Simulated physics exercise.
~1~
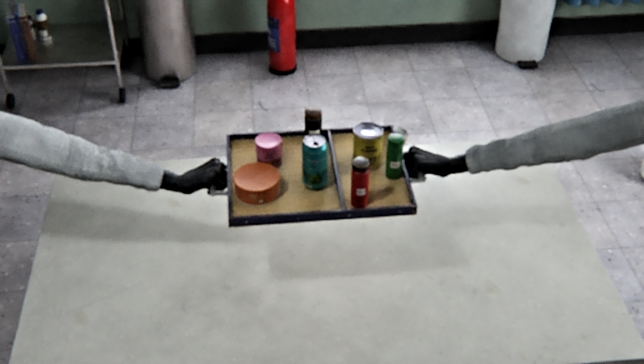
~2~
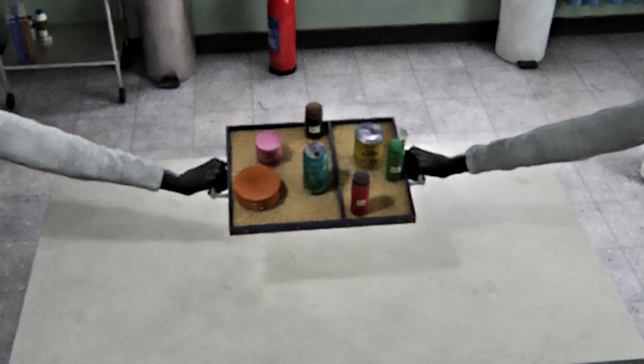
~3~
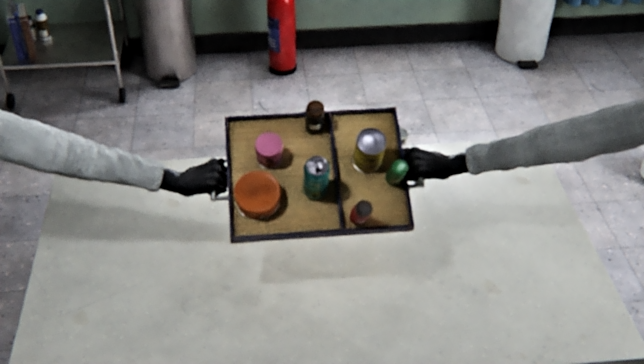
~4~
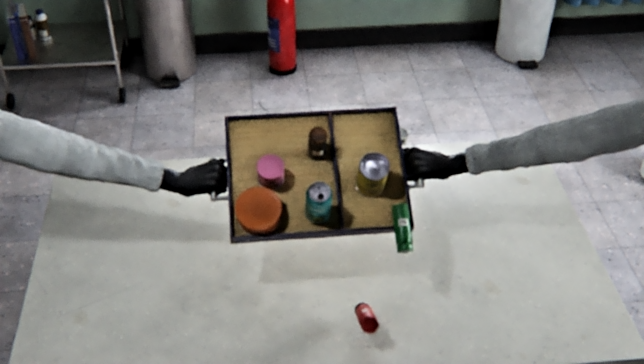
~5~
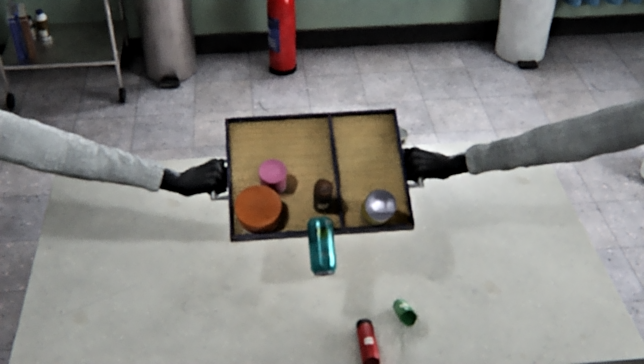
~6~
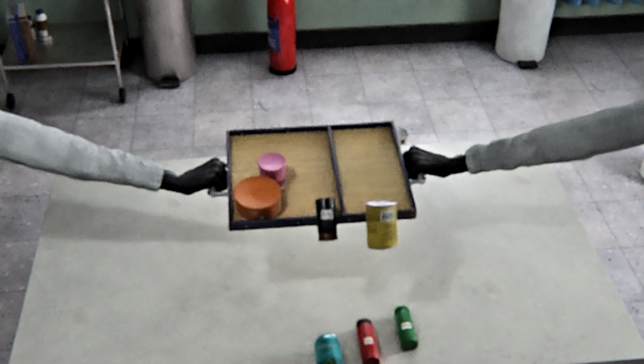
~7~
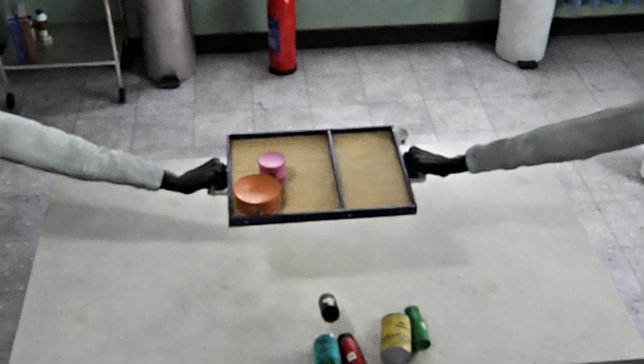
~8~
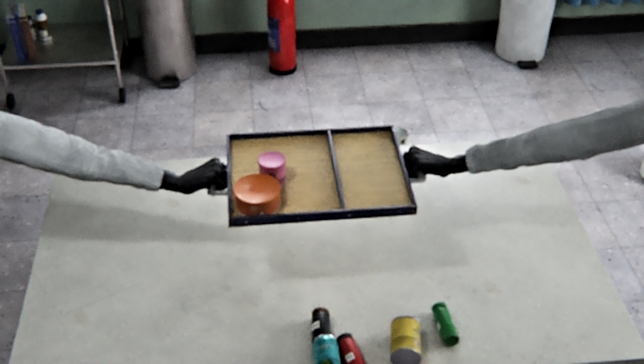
In a room with a tiled floor, two gloved hands tipped a tray toward the viewer above a pale table, and five cans and shakers tumbled off before it was levelled, leaving only the orange and pink tubs aboard and the rest lying below.
